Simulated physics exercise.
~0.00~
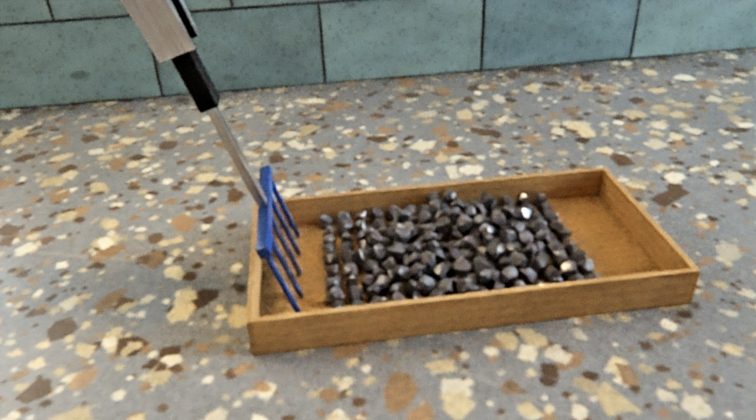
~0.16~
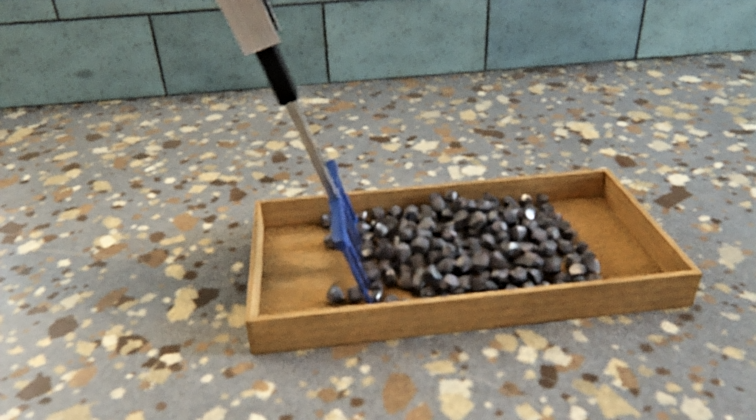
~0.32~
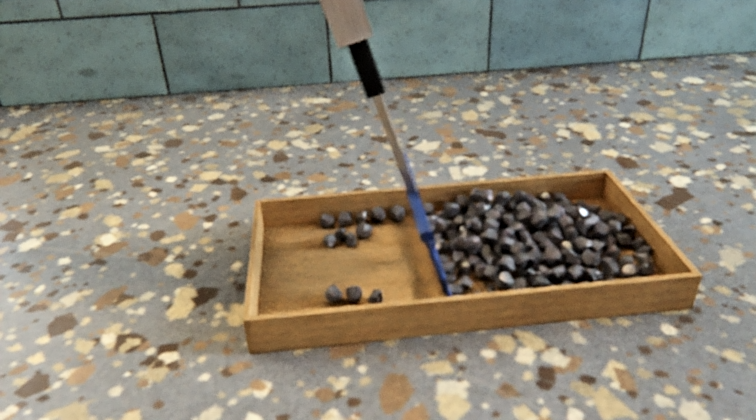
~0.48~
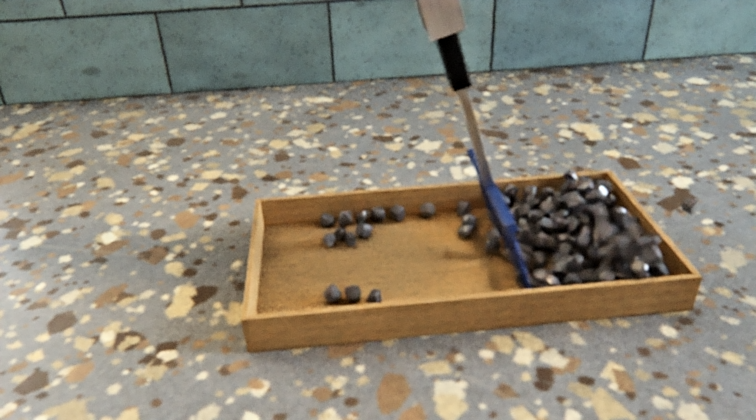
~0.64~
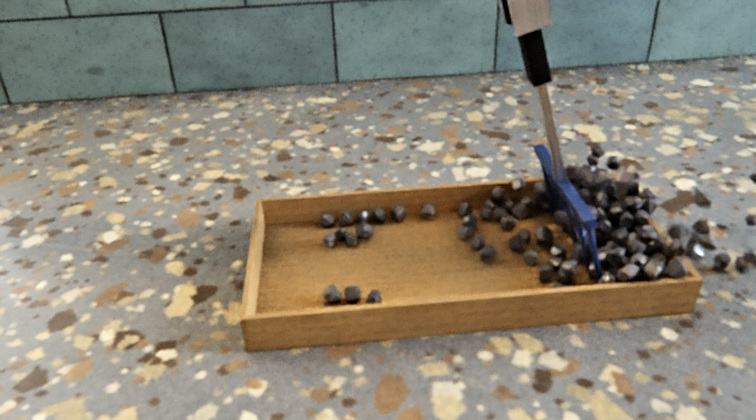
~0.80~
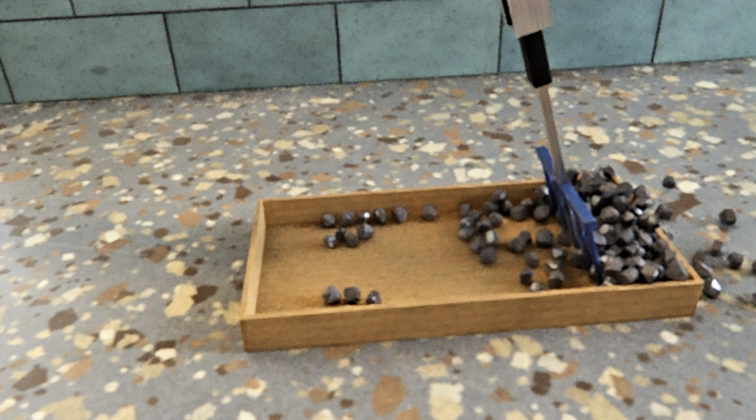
A blue fork held by a machine swept a pile of small dark pebbles rightward along a shallow wooden tin, heaping them against the far end until some spilled over onto the speckled counter, while a few stayed scattered behind it.
